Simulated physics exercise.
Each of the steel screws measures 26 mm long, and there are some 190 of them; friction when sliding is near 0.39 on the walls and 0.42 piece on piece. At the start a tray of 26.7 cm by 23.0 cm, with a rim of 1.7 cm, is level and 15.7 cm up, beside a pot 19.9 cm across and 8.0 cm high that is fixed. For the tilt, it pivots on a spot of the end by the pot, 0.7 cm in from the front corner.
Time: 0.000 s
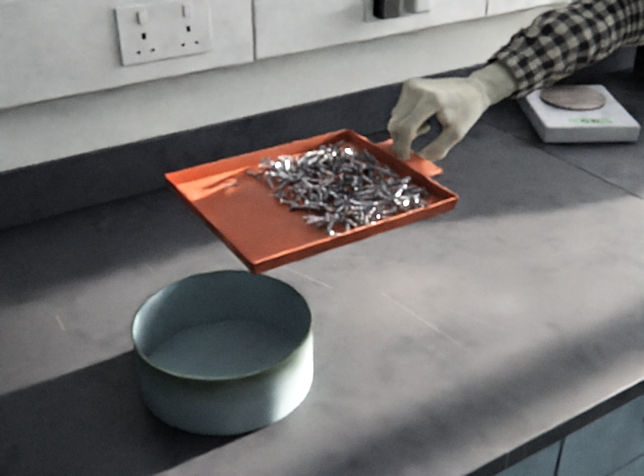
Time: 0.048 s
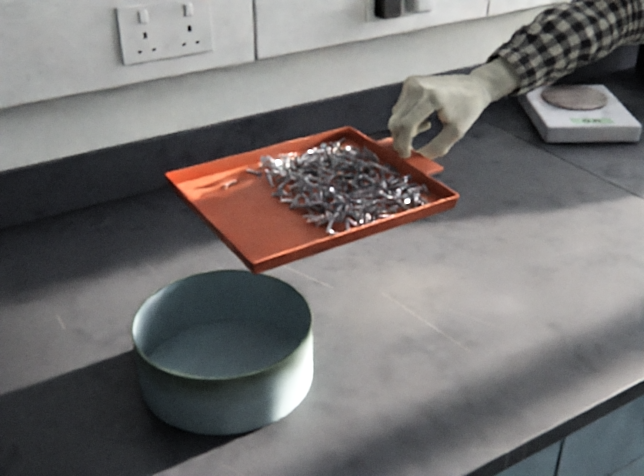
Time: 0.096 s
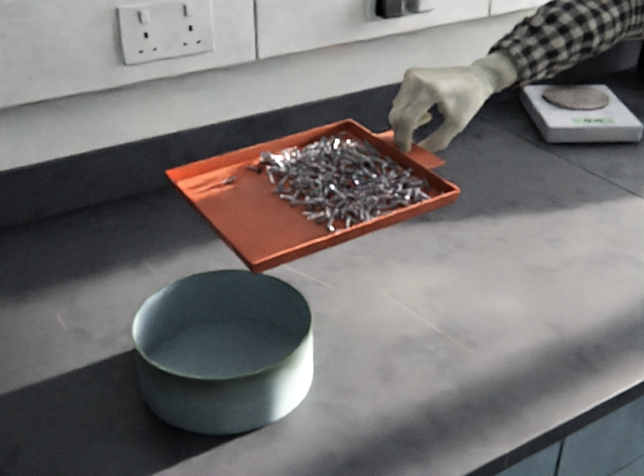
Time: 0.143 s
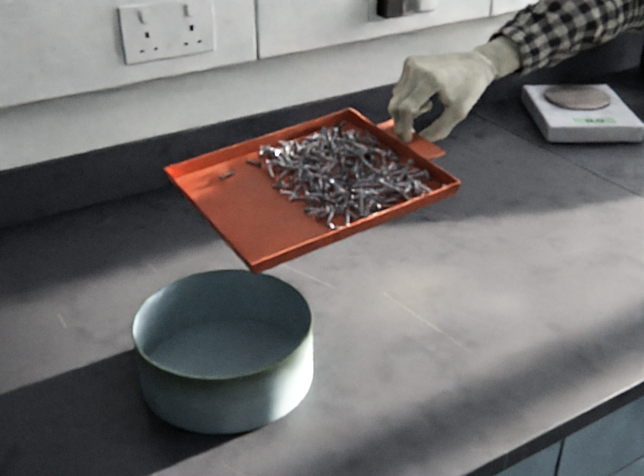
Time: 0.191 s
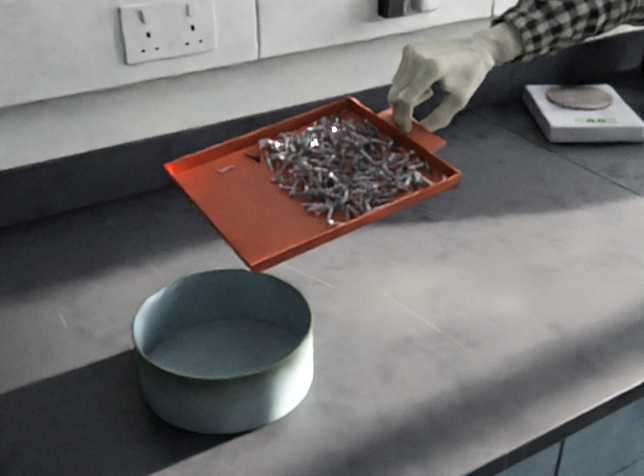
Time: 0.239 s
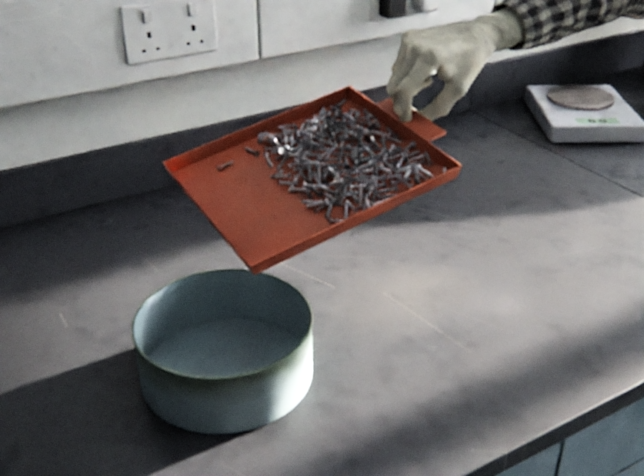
An orange tray of steel screws tilts gradually toward a pot as a hand grips it.
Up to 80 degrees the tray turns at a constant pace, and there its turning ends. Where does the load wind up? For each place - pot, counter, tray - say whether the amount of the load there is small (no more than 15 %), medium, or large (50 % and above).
Pot: Large; counter: Small; tray: Small.
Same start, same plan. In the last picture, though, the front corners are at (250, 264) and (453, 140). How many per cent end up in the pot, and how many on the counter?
Split: Pot = 80, counter = 15.
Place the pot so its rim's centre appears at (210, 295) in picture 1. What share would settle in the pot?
About 45 per cent.
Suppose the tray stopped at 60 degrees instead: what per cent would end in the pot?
Result: Close to 60 %.
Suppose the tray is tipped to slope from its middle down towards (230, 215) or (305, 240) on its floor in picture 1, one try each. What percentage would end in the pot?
First try: Around 35 percent; second try: Around 65 percent.
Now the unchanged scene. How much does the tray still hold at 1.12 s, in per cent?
Of the load, some 55 percent.
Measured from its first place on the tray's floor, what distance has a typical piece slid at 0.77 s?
By then it sits near 11 cm from where it began.
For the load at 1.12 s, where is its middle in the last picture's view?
Near pixel (219, 260).
After 0.77 s, tilt 44 degrees; the tray holds 100 %, the pot 0 %.
After 1.12 s, tilt 66 degrees; the tray holds 55 %, the pot 25 %.
After 1.56 s, tilt 80 degrees; the tray holds 10 %, the pot 85 %.
In the end, at 2.5 s, pot 95 %, counter 0 %, tray 0 %.
